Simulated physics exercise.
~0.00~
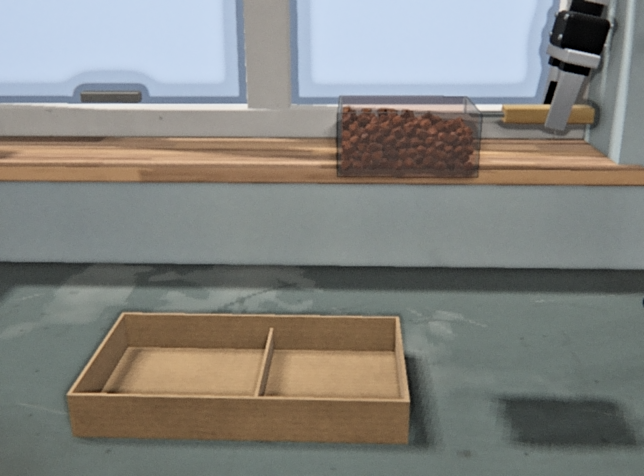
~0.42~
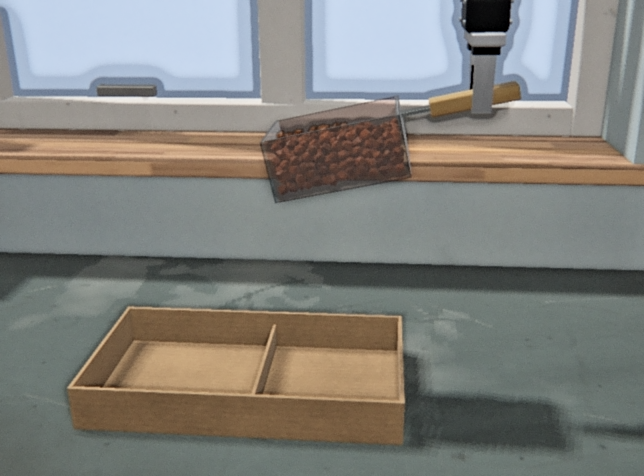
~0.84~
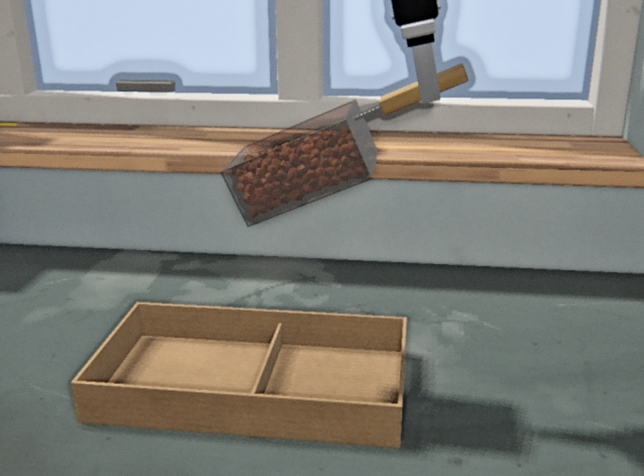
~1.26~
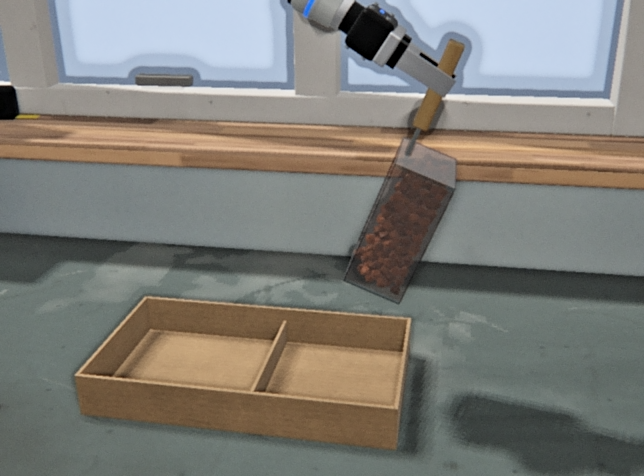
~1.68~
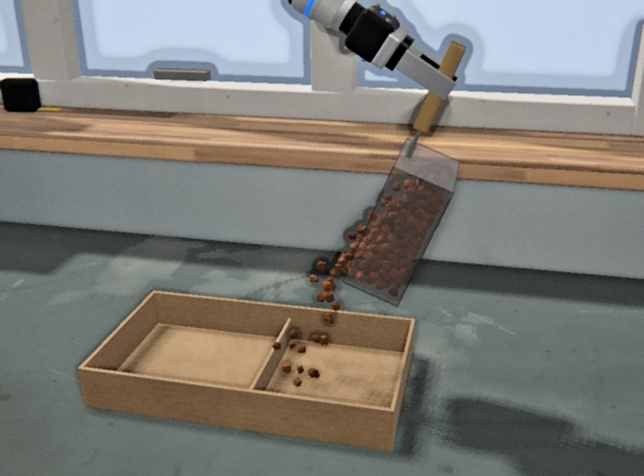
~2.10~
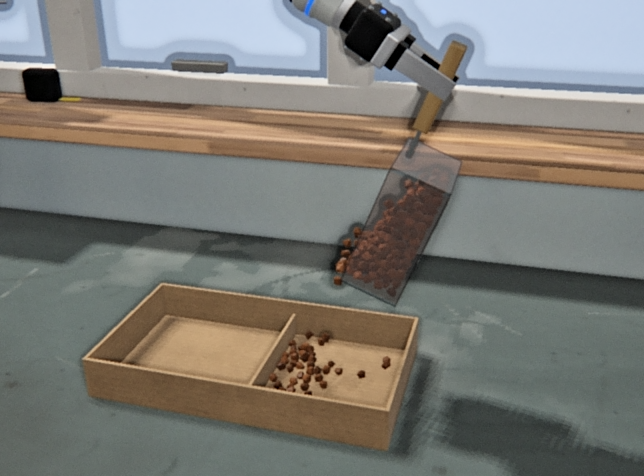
By a window, a robot arm tips a clear box, spilling some brown pellets into the divided tray's right part.
